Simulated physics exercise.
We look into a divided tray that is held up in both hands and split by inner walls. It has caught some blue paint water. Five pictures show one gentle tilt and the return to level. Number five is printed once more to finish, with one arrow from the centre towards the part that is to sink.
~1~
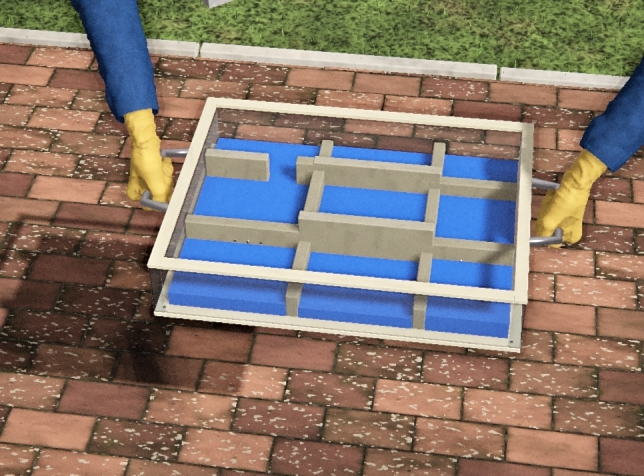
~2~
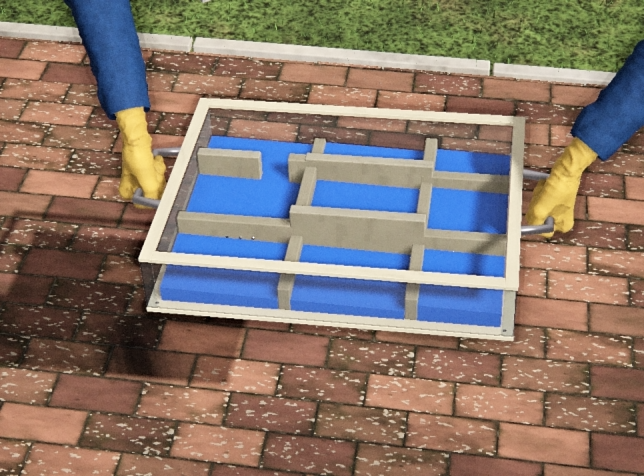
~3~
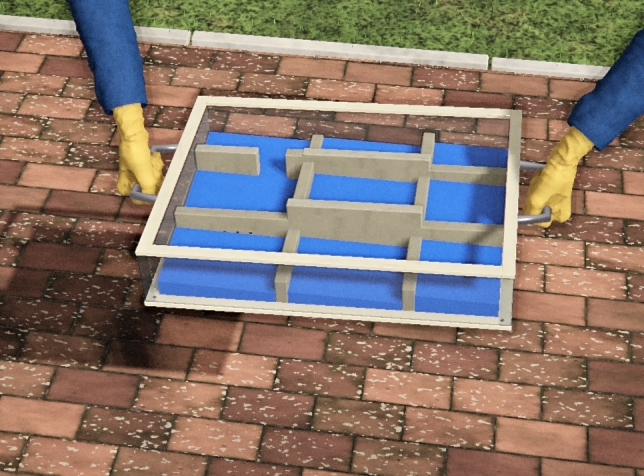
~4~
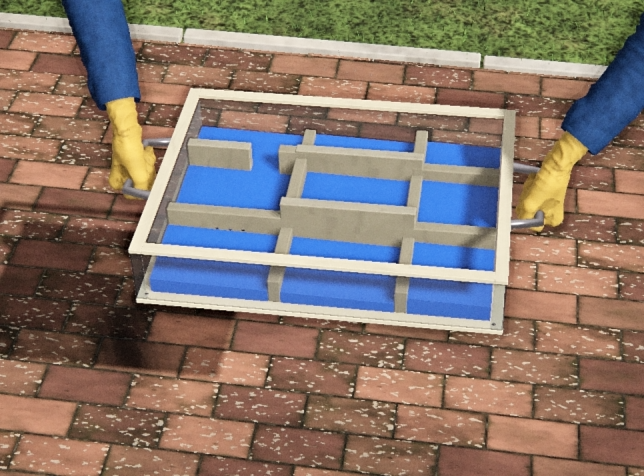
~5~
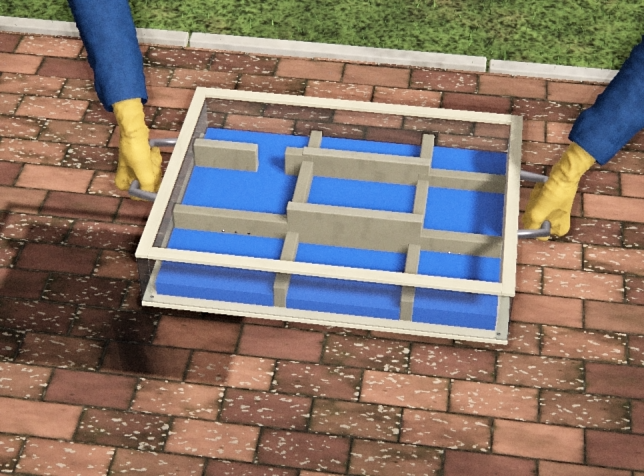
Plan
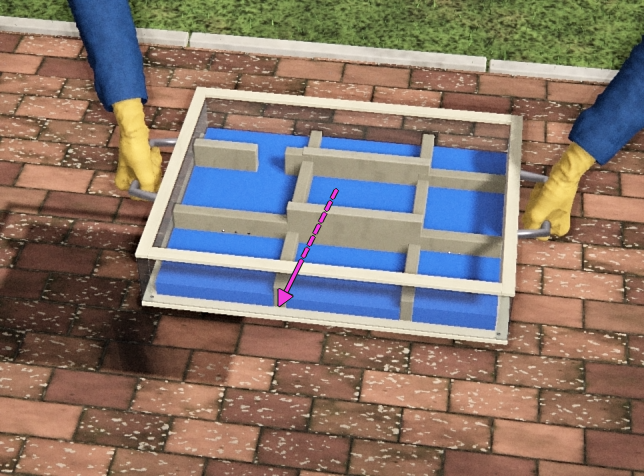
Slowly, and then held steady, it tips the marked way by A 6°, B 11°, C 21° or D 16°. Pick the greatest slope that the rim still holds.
Tilt C just does it.
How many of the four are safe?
All four.
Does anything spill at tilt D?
No.
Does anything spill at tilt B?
No, that is safe.
The arrow ends at (281, 300).
For tilt A, nothing spills; the centre left bay holds the most.
For tilt B, nothing spills; the centre left bay holds the most.
For tilt C, nothing spills; the front left bay holds the most.
For tilt D, nothing spills; the centre left bay holds the most.
